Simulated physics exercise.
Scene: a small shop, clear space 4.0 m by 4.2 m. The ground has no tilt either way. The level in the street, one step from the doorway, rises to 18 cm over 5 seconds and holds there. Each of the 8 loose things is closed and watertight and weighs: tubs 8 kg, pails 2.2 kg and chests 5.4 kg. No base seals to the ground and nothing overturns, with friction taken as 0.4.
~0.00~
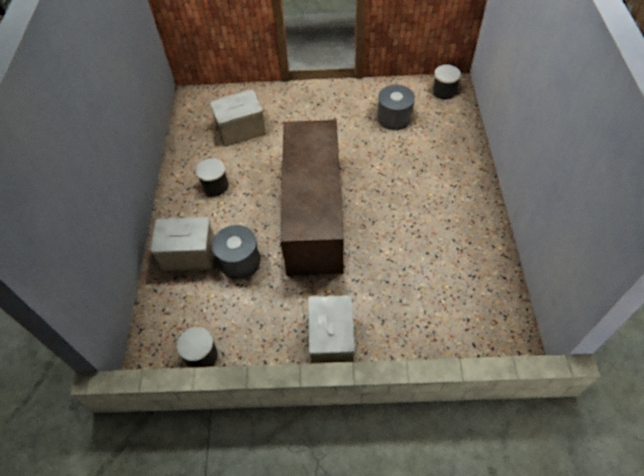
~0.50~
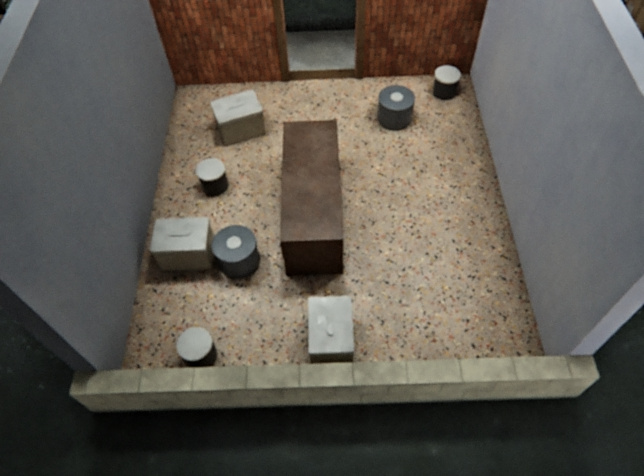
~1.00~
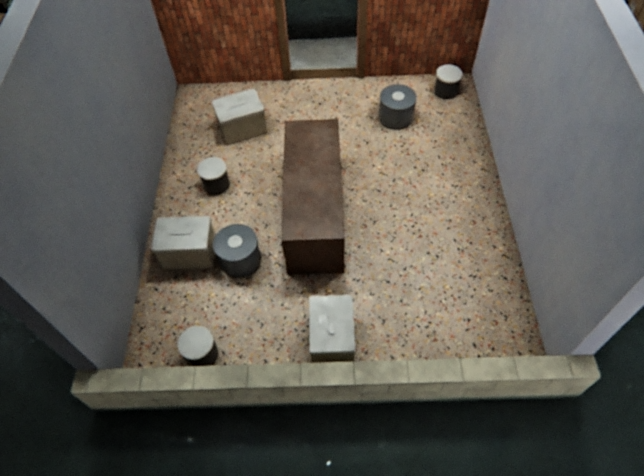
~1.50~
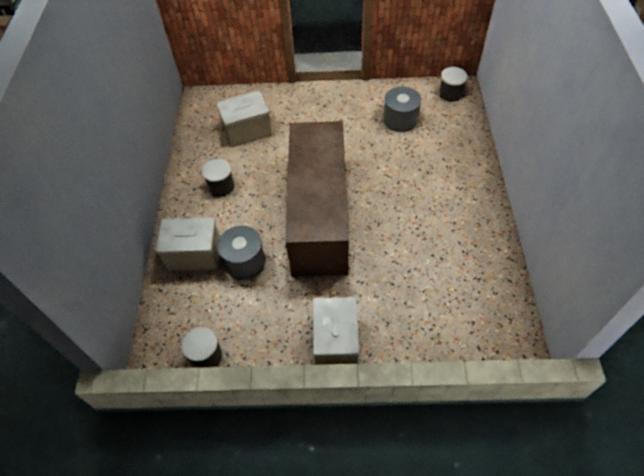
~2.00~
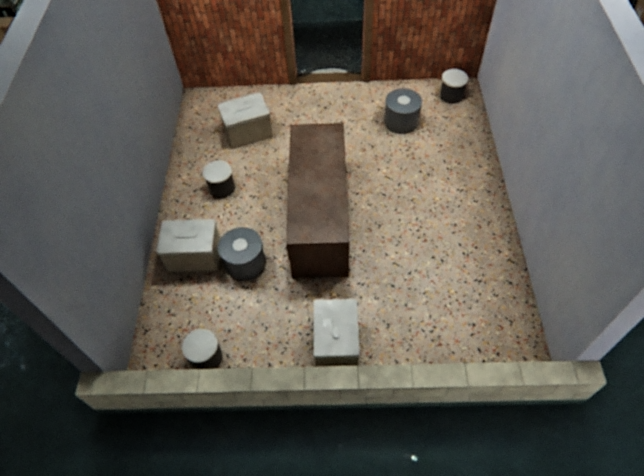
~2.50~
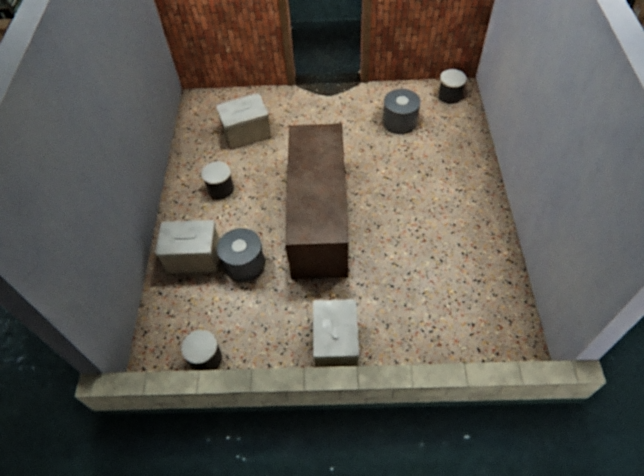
In a small shop, blocks and tubs stay still as a dark patch appears inside the doorway.
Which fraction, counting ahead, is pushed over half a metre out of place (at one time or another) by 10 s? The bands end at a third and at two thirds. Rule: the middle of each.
The portion lies in the middle.
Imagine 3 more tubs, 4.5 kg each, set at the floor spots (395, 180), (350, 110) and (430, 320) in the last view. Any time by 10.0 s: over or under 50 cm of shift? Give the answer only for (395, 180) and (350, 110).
First one exceeds it, second one exceeds it.
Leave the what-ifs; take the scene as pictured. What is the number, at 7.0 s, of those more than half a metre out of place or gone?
The number comes to 1.
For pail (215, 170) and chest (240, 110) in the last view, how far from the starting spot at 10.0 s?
In that order: 200 cm, 60 cm.
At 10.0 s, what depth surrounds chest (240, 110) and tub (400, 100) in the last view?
I'd estimate 3 cm for the first and 3 cm for the second.
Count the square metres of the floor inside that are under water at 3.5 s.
About 1.5 m2 is covered.
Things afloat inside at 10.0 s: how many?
I count 6.
After 3.5 s 0 of 8 are over 50 cm from their spots; 0 afloat.
After 4.5 s 0 of 8 are over 50 cm from their spots; 0 afloat.
After 7.0 s 1 of 8 are over 50 cm from their spots; 1 afloat.
After 10.0 s 3 of 8 are over 50 cm from their spots, and 3 have been at some point; 6 afloat.
